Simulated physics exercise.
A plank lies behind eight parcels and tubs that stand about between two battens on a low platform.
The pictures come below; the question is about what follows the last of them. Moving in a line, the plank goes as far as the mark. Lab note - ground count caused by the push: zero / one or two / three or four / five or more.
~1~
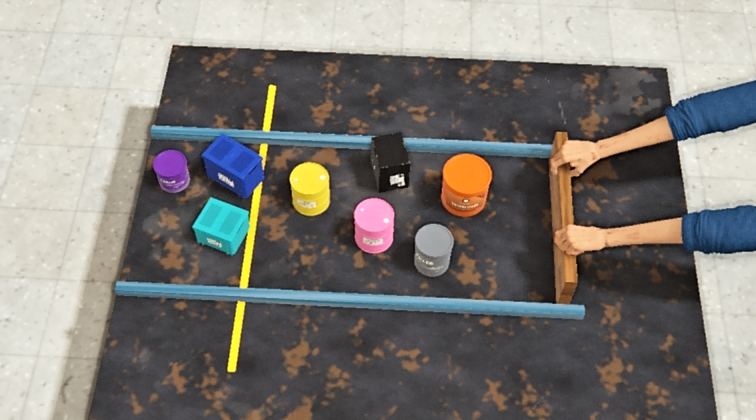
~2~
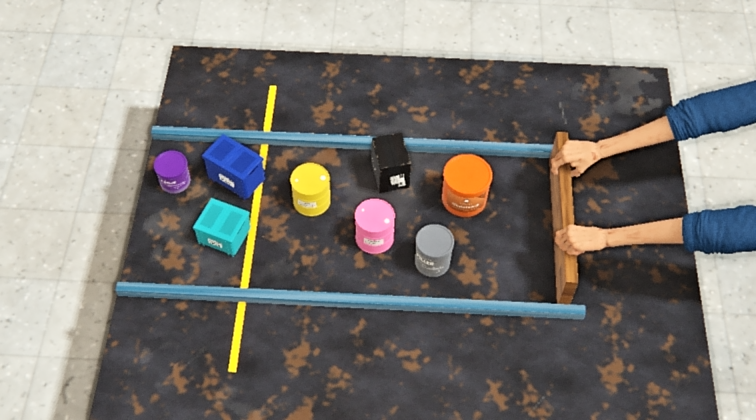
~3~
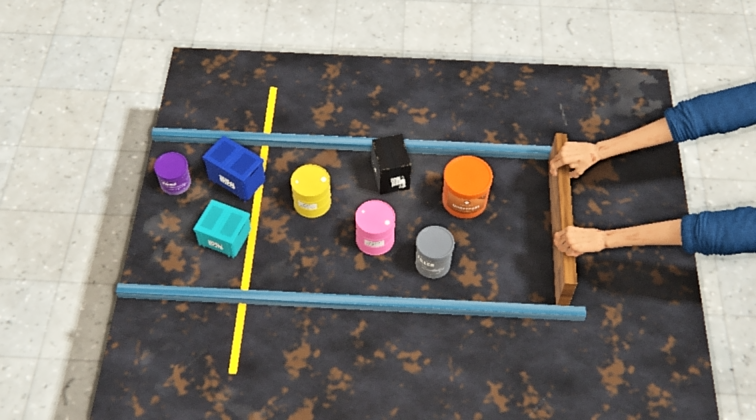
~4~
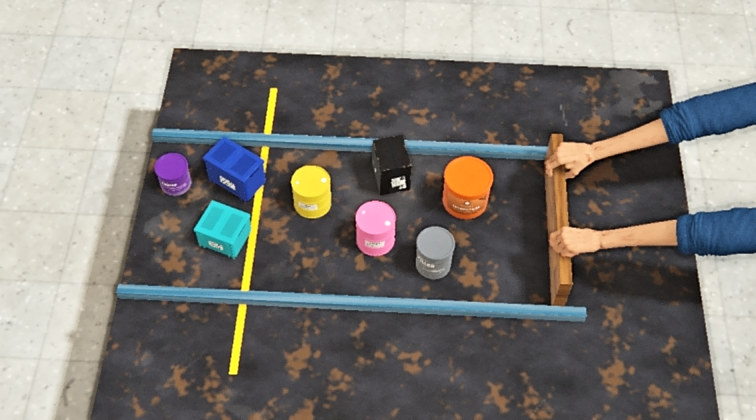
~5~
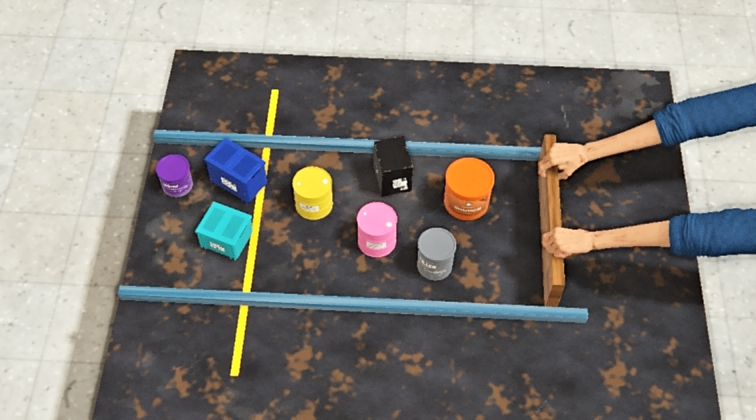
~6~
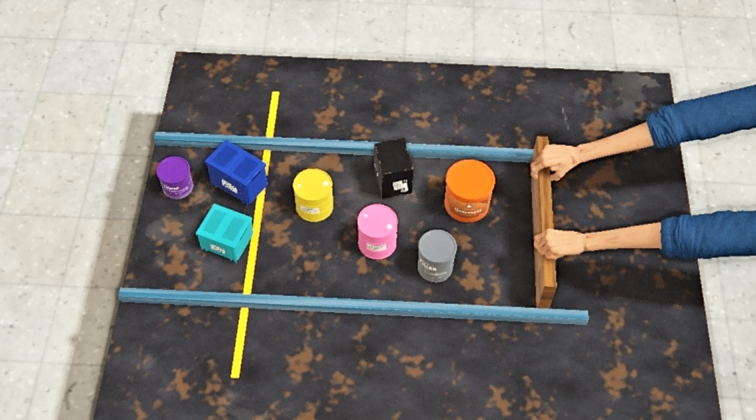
Ground count: Zero.
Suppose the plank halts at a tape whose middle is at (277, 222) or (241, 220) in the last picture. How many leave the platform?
Counts: 0, 0.
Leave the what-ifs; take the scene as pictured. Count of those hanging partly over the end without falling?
The number is 0.
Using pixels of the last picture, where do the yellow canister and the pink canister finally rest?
The first one ends at (195, 201), the second at (234, 219).
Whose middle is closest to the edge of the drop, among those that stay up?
The purple pail, that one.
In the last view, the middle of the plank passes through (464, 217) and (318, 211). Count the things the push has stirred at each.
The first number is 1, the next one 6.
Soon after, none off yet; purple pail at rest near (176, 178); turquoise tote at rest near (226, 233); blue tote at rest near (238, 174).
At rest, the number that fall off is zero.
